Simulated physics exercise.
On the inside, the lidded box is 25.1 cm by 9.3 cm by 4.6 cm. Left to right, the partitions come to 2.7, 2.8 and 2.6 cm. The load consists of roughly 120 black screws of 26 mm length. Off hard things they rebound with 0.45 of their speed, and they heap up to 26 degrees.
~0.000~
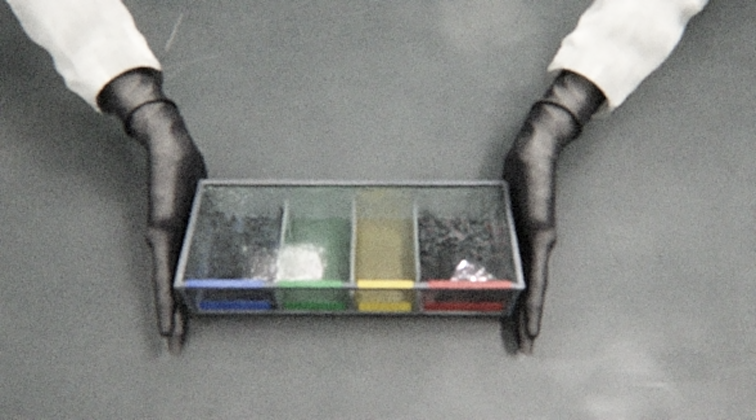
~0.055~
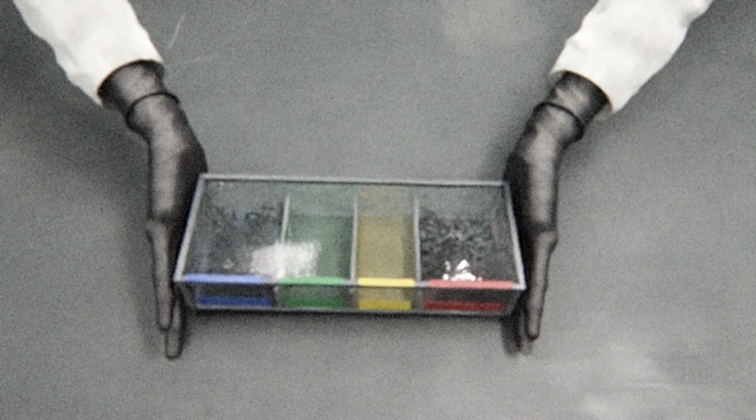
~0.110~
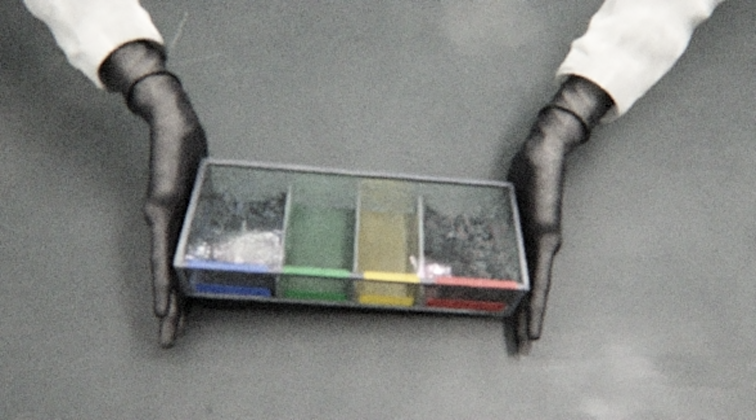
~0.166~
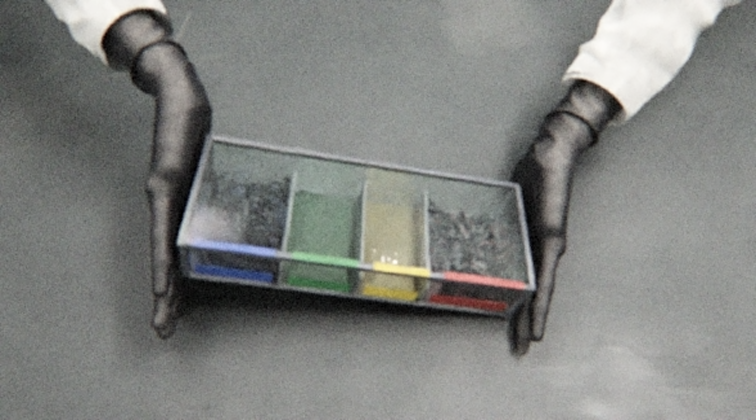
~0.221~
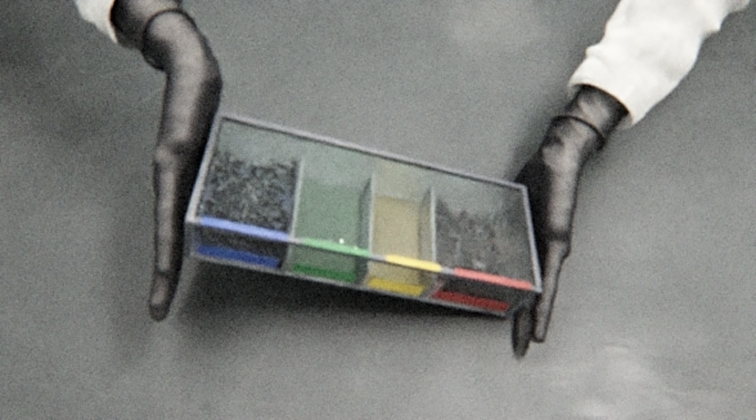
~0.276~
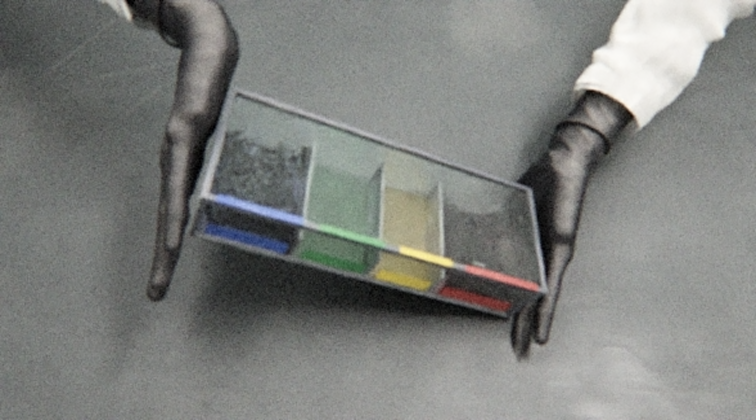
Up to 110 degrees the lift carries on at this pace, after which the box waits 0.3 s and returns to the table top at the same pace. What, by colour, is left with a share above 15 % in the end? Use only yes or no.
Red compartment: Yes; blue compartment: No; green compartment: No; yellow compartment: No.
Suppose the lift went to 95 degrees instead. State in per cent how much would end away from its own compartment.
Some 45 per cent.
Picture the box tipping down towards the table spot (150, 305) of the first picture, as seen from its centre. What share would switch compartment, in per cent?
My best guess is some 40 per cent.
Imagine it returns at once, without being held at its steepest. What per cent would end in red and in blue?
In per cent: Red 95; blue 0.
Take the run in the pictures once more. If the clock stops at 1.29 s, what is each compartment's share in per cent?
Red 80 %, blue 0 %, green 15 %, yellow 5 %.
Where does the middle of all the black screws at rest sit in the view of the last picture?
Somewhere around (474, 251) in the final frame.
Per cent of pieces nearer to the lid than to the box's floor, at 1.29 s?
Around 70 in a hundred, give or take.
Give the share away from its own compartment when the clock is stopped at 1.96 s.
Estimate: Roughly 50 in a hundred.
After 1.29 s, tilt 110 degrees; red 80 %, green 15 %, yellow 5 %.
After 1.96 s, tilt 56 degrees; red 100 %.
After 2.67 s, tilt 0 degrees; red 100 %.
By 3.0 s all is still; red 100 %, blue 0 %, green 0 %, yellow 0 %.
